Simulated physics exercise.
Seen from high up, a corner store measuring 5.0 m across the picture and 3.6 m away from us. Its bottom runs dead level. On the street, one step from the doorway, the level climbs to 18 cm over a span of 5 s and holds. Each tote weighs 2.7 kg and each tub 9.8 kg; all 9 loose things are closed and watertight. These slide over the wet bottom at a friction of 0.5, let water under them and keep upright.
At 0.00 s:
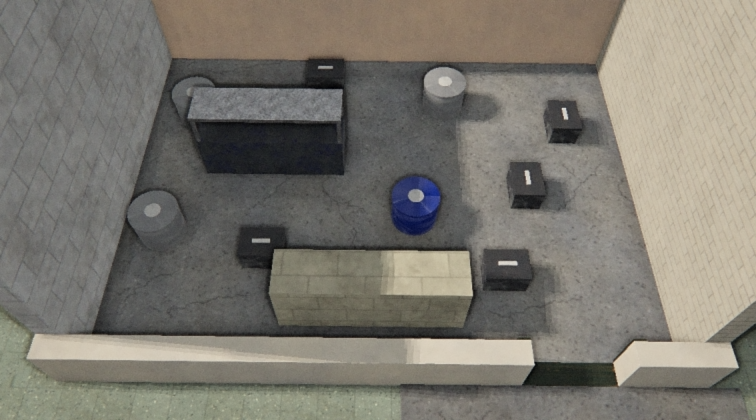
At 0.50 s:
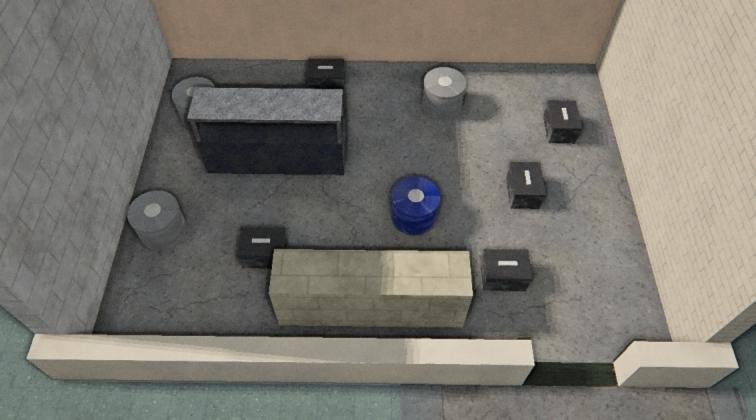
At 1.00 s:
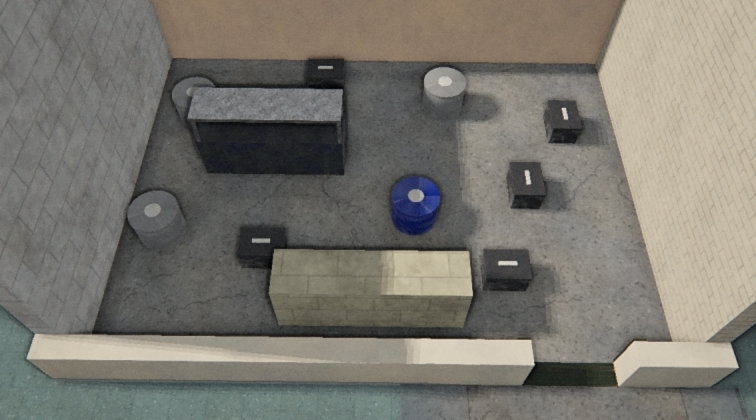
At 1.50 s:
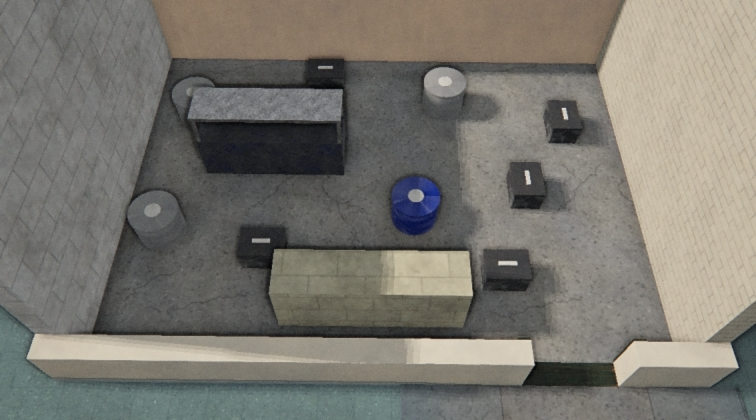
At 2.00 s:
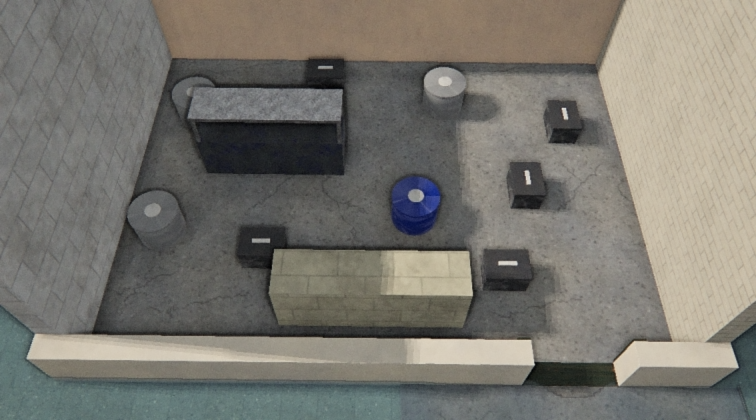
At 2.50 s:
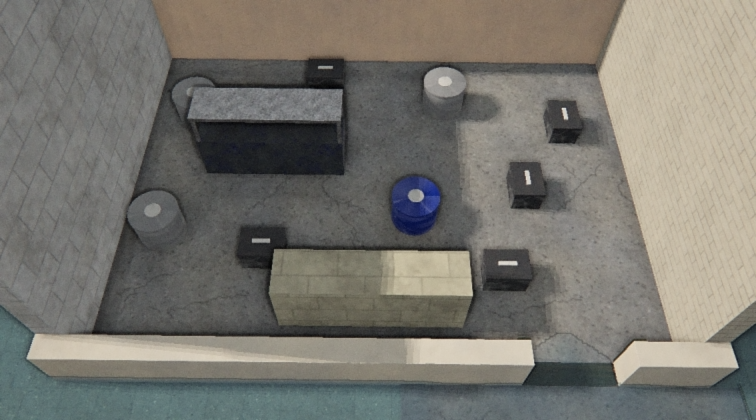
A corner store with a flat grey floor, walled in by grey, tan and cream walls, is seen from high up, with the street along the near edge. A blue tub stands near the middle, between a dark shelf and a pale block counter, with grey round tubs and black boxes around them. Nothing inside shifts and the view stays still, while the green street surface turns bluish and a faint wet-looking patch edges into the doorway at lower right.
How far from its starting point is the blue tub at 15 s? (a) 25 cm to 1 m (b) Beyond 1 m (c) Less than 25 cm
c, less than 25 cm.
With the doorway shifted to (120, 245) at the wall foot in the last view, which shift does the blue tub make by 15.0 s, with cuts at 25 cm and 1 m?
Blue tub: Goes a long way.
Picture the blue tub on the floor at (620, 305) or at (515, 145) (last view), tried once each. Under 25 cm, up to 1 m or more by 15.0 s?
The first time it wanders far off, the second time it wanders far off.
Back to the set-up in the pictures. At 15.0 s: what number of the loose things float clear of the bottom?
At that point I count 6.
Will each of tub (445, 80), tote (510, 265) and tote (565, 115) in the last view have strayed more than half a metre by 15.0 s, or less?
Well, in sequence it's farther, farther, farther.
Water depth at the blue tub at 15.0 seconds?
Roughly 4 cm.
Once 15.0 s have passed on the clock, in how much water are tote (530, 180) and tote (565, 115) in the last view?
About 10 and 9 cm.
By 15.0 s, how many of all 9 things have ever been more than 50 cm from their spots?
The count comes to 6.
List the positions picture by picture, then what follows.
The first picture shows the blue tub at (416, 196) rests on the ground; 0.0 m2 under water; 0 of 9 have shifted.
The second picture shows the blue tub at (416, 196), on the bottom; 0.0 m2 under water; 0 of 9 have shifted.
The third picture shows the blue tub at (416, 196) rests on the ground; 0.0 m2 under water; 0 of 9 have shifted.
The fourth picture shows the blue tub at (416, 196) rests on the ground; water covers 0.0 m2; 0 of 9 have shifted.
The fifth picture shows the blue tub at (416, 196), on the bottom; 0.0 m2 under water; 0 of 9 have shifted.
The sixth picture shows the blue tub at (416, 196) rests on the ground; water covers 0.1 m2; 0 of 9 have shifted.
After 3.5 s the blue tub is near (416, 196), 0.0 m from its start, aground; 0 afloat.
After 6.8 s the blue tub is near (416, 196), 0.0 m from its start, aground; 2 afloat.
After 11.0 s the blue tub is near (416, 196), 0.0 m from its start, aground; 4 afloat.
After 15.0 s the blue tub is near (416, 196), 0.0 m from its start, aground; 6 afloat.
